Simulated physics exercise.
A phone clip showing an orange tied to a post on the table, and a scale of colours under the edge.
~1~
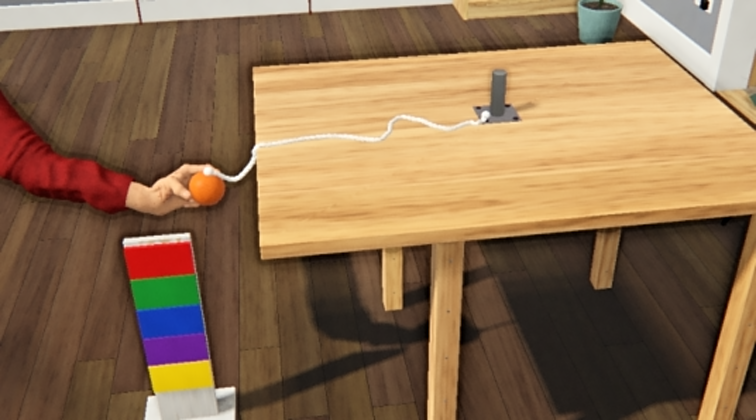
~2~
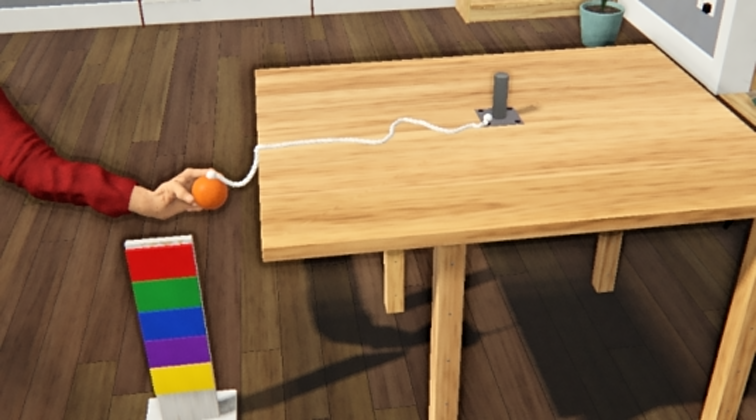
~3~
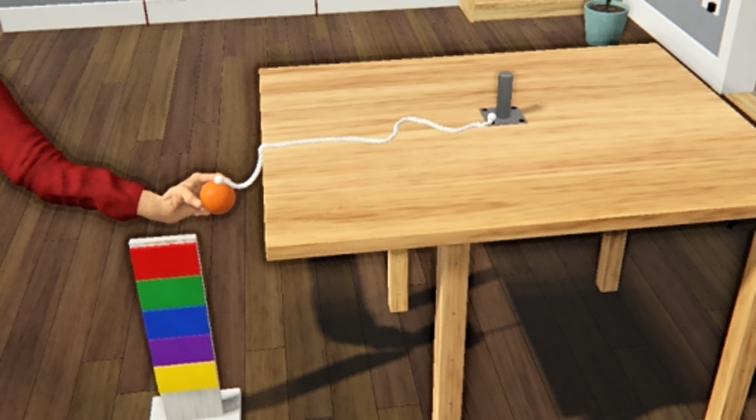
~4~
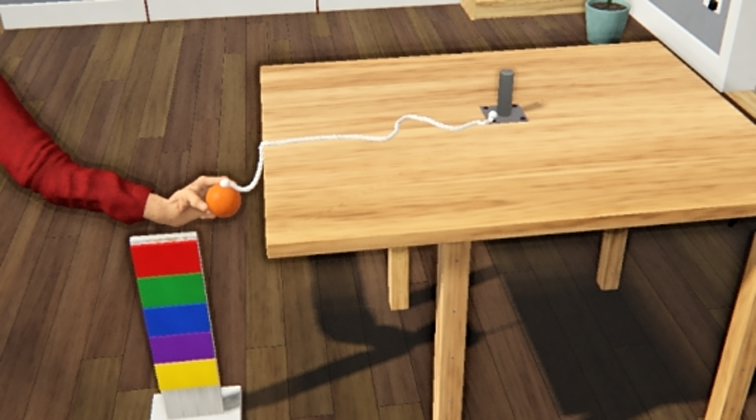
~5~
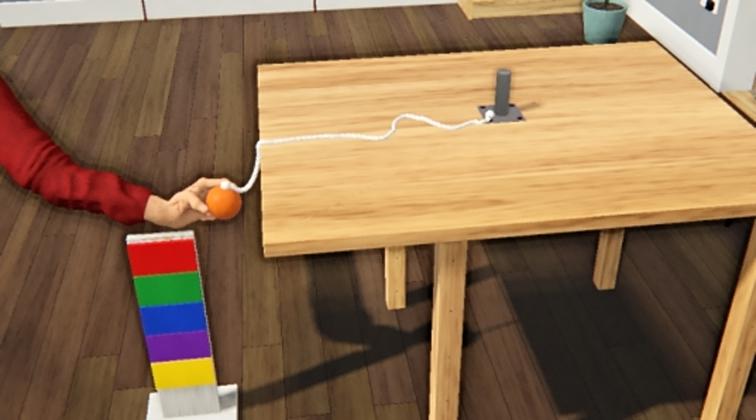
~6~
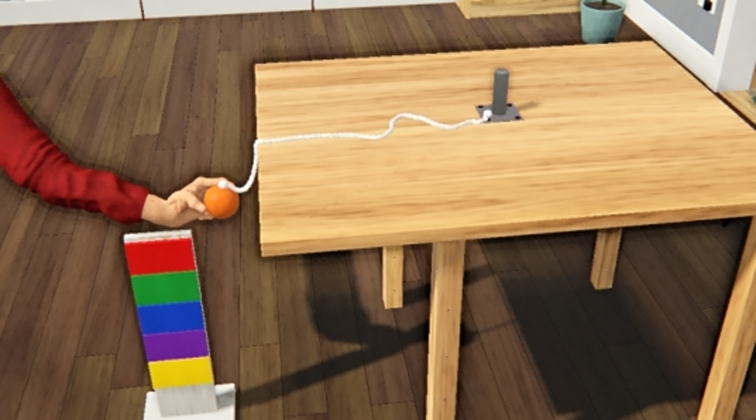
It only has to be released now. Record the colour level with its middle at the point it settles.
Colour at middle: Green.
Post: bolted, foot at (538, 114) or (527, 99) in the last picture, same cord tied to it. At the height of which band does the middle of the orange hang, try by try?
Try one - red; try two - red.
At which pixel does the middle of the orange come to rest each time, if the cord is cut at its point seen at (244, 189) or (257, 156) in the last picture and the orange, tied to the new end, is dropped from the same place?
I'd say somewhere near (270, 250) the first time and near (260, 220) the second time.
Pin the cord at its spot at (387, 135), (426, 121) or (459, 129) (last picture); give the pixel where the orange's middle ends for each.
About (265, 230), (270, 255) and (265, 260).
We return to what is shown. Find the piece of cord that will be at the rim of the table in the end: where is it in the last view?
You'll find it close to (314, 137).
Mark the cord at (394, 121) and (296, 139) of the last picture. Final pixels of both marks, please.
End points: Roughly (361, 129); roughly (258, 163).
Soon after, orange near (237, 276); level with green.
After that, orange near (295, 265); level with green.
And then, orange near (260, 273); level with green.
In the end, orange near (267, 272); level with green. The cord holds its middle at green.
